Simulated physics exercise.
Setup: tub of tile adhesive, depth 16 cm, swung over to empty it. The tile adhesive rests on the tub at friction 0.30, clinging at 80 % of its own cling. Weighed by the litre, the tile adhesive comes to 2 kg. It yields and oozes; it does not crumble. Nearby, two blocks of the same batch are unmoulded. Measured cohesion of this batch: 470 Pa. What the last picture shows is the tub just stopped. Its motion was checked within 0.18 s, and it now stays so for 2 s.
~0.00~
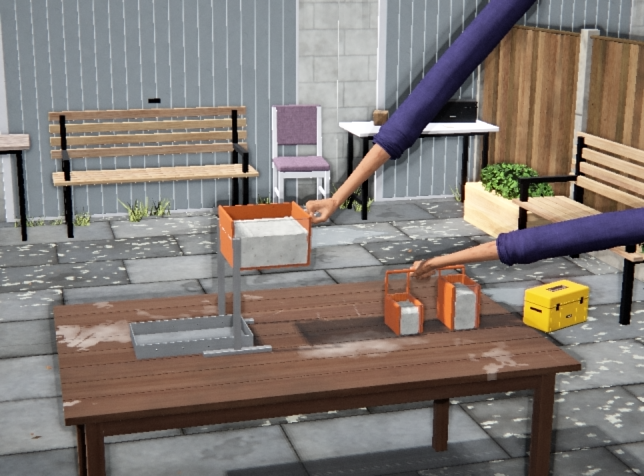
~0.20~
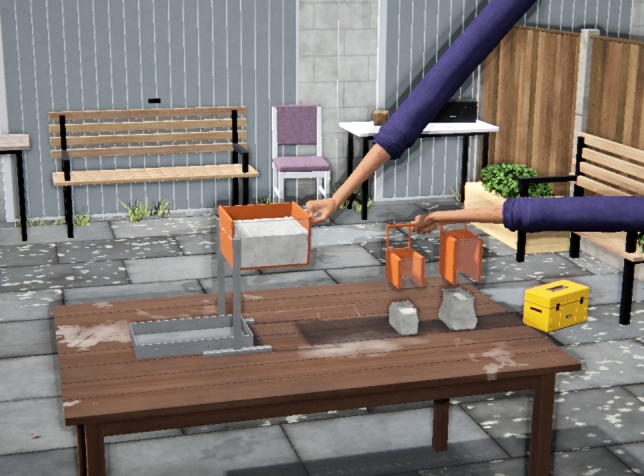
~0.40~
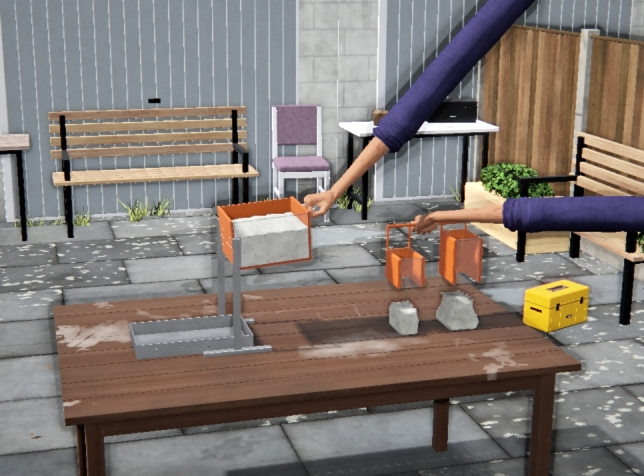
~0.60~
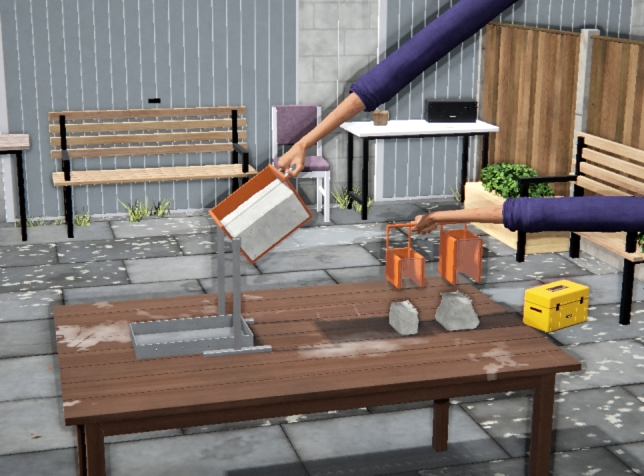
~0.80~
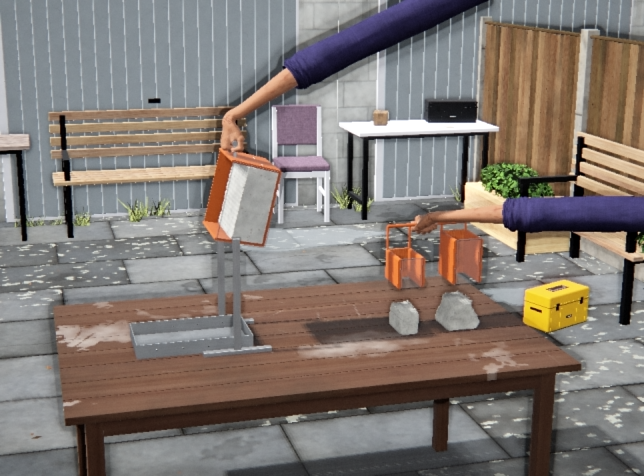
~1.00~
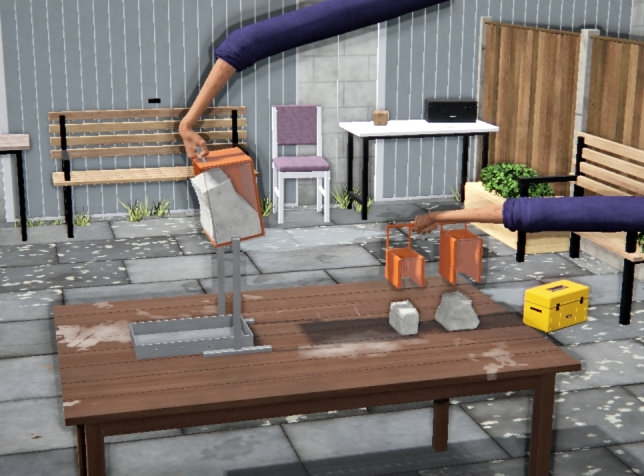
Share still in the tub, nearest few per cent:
36 %.
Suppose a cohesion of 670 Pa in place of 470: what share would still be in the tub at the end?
It would come to about 40 %.
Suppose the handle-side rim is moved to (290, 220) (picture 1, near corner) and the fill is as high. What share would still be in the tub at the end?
Some 45 percent would still be in the tub at the end.
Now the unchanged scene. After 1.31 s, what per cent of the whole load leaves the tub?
Share of load from then on: Approx. 0 %.
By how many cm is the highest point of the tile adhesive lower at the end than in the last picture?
The top ends up some 14 cm below its level in the last picture.
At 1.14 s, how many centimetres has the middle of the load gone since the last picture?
Roughly 11 centimetres.
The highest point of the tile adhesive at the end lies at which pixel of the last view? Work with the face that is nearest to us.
Roughly at pixel (237, 220).
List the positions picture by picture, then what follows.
The first picture shows handle-side rim at (309, 218), tilt 0 degrees; top of the tile adhesive at (307, 232); blocks stand 9.0 cm, 14 cm (left to right).
The second picture shows handle-side rim at (309, 218), tilt 0 degrees; top of the tile adhesive at (307, 232); blocks stand 8.9 cm, 12 cm (left to right).
The third picture shows handle-side rim at (307, 213), tilt 4 degrees; top of the tile adhesive at (304, 228); blocks stand 8.9 cm, 11 cm (left to right).
The fourth picture shows handle-side rim at (284, 179), tilt 36 degrees; top of the tile adhesive at (291, 194); blocks stand 8.9 cm, 11 cm (left to right).
The fifth picture shows handle-side rim at (233, 163), tilt 76 degrees; top of the tile adhesive at (252, 168); blocks stand 8.9 cm, 11 cm (left to right).
The sixth picture shows handle-side rim at (203, 170), tilt 99 degrees; top of the tile adhesive at (230, 181); blocks stand 8.9 cm, 11 cm (left to right).
After 1.14 s, the tub is at 99 degrees and holds 44 %.
After 1.31 s, the tub is at 99 degrees and holds 36 %.
After 1.48 s, the tub is at 99 degrees and holds 36 %.
After 1.65 s, the tub is at 99 degrees and holds 36 %.
After 3.00 s, at the end, the tub is at 99 degrees and holds 36 %.
